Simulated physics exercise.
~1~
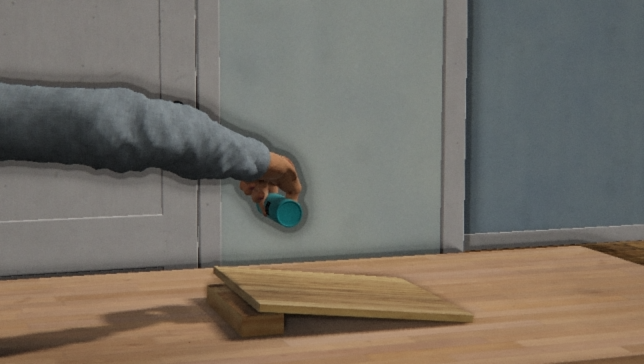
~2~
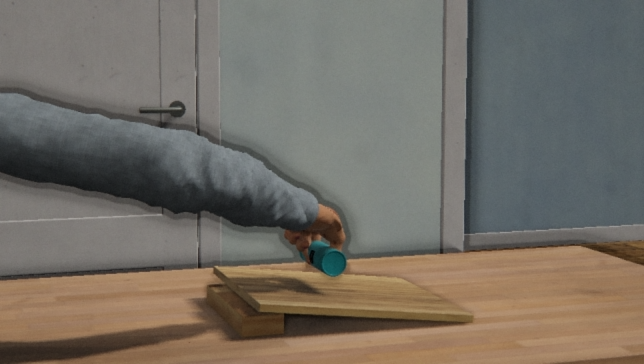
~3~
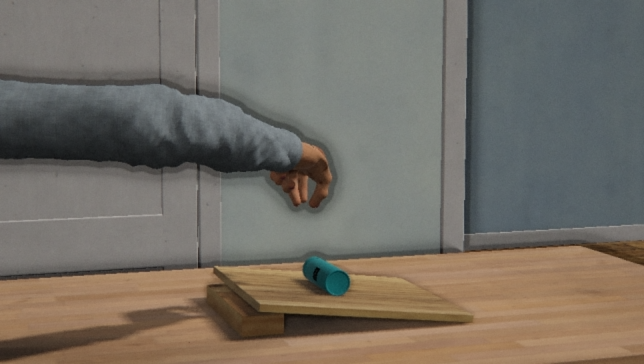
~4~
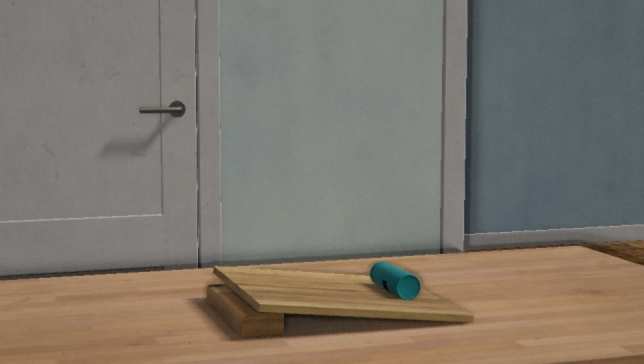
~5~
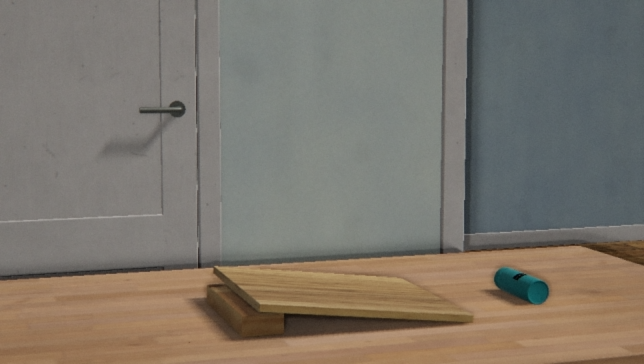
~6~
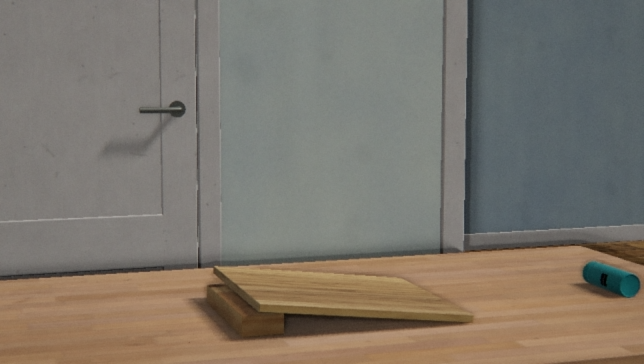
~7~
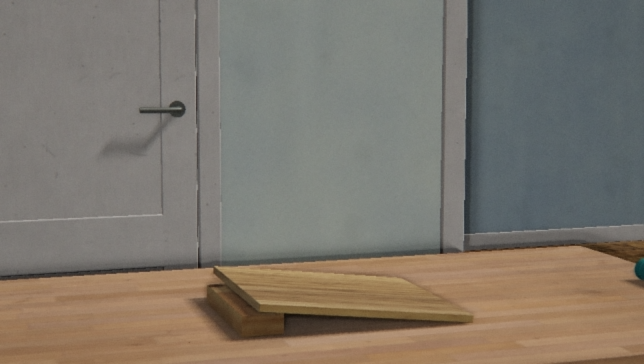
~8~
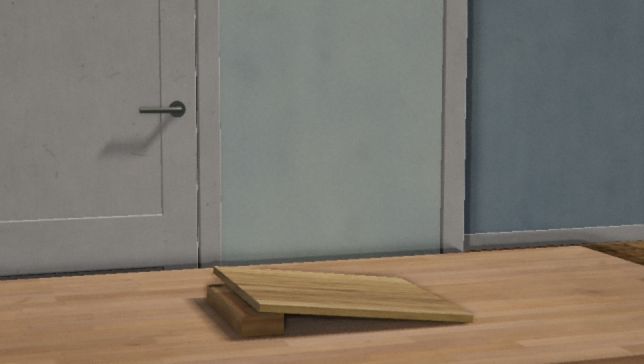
On a wooden table near a grey door, a hand in a grey sleeve laid a turquoise shaker on its side on a propped-up board and drew back, and the shaker rolled down to the right, across the tabletop and out of view.
